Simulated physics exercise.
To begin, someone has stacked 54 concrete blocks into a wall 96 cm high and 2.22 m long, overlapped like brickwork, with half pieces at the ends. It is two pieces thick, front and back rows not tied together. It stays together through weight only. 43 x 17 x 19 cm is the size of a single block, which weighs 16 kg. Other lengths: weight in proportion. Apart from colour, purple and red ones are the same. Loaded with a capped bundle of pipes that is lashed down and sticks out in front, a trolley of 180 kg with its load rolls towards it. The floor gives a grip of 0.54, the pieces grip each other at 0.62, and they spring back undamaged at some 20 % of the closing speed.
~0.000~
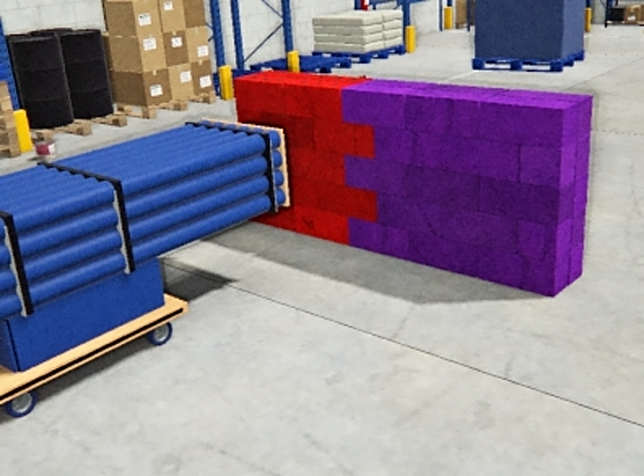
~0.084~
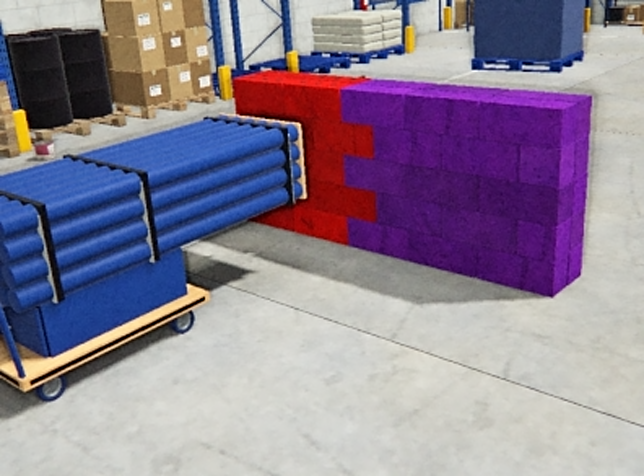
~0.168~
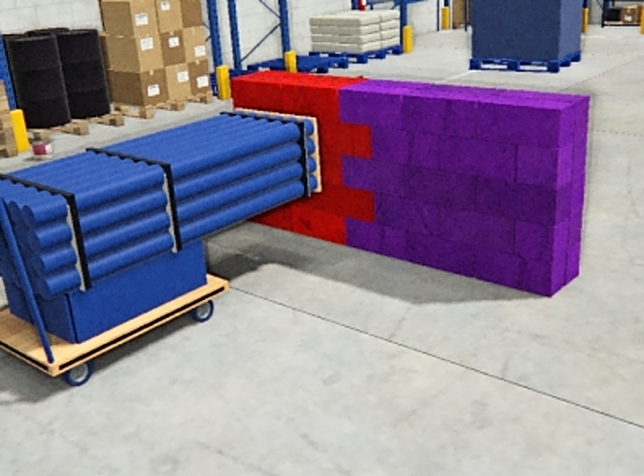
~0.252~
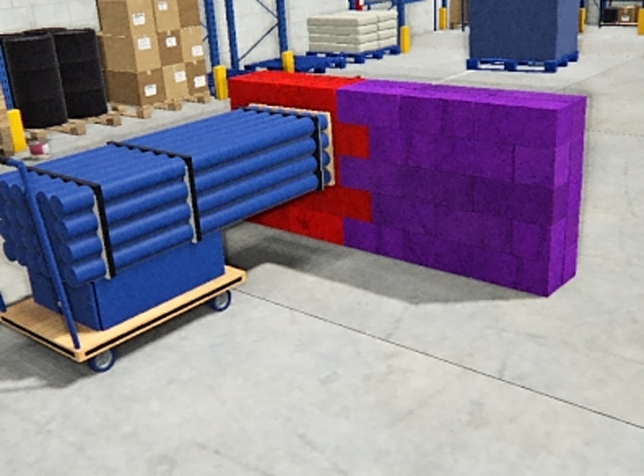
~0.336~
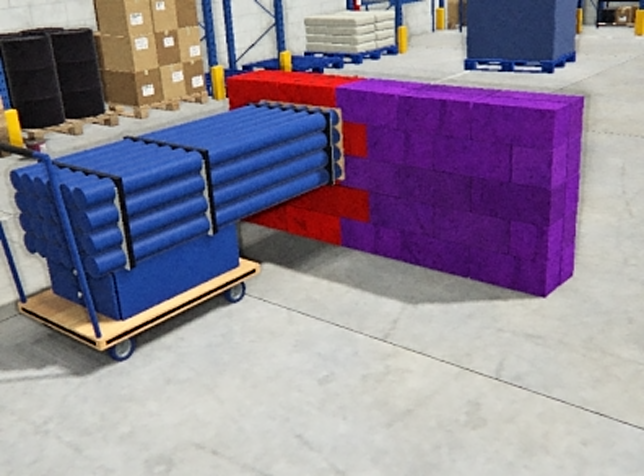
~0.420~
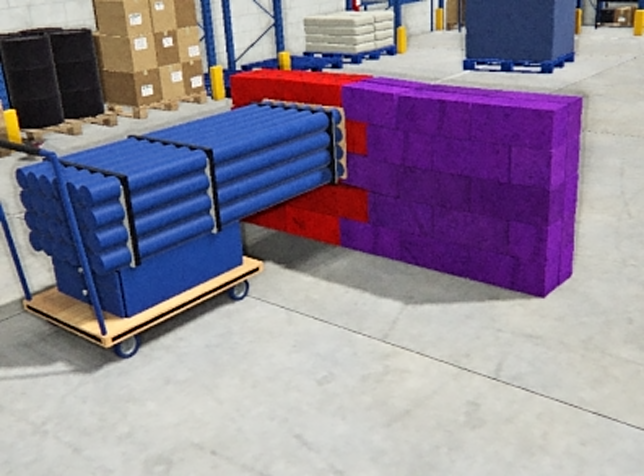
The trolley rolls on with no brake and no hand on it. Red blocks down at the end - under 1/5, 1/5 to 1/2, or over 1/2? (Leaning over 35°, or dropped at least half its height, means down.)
1/5 to 1/2.
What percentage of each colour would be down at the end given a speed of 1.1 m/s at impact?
Red 0%, purple 0%.
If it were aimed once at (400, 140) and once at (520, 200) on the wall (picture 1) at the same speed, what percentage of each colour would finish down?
You'd get red at 10 followed by 0, and purple at 20 followed by 30 percent.
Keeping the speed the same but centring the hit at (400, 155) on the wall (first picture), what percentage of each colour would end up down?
Then red ends 10 per cent down and purple 30 per cent.
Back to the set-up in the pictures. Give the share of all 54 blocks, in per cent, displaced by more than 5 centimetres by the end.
I get 20 %.
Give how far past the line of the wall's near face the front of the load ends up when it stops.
Some -15 cm beyond.
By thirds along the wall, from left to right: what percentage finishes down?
Per cent by third - left: 40; middle: 10; right: 0.
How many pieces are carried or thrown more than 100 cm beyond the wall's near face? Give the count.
2 or so.
Around 0.76 s, load 7 cm past the wall's line, still rolling; none of the 24 red blocks down (0 of 54 in all colours); top red block tipped 4°.
Around 1.08 s, load 1 mm past the wall's line, still rolling; 8 of the 24 red blocks down (9 of 54 in all colours); top red block displaced 59 mm.
Finally (2.2 s), load 1 mm past the wall's line, stopped; 8 of the 24 red blocks down (9 of 54 in all colours); top red block displaced 7 cm; top purple block unmoved. That is 33 per cent. Seen by the last camera, middles, top red block near (318, 98), top purple block near (441, 114).
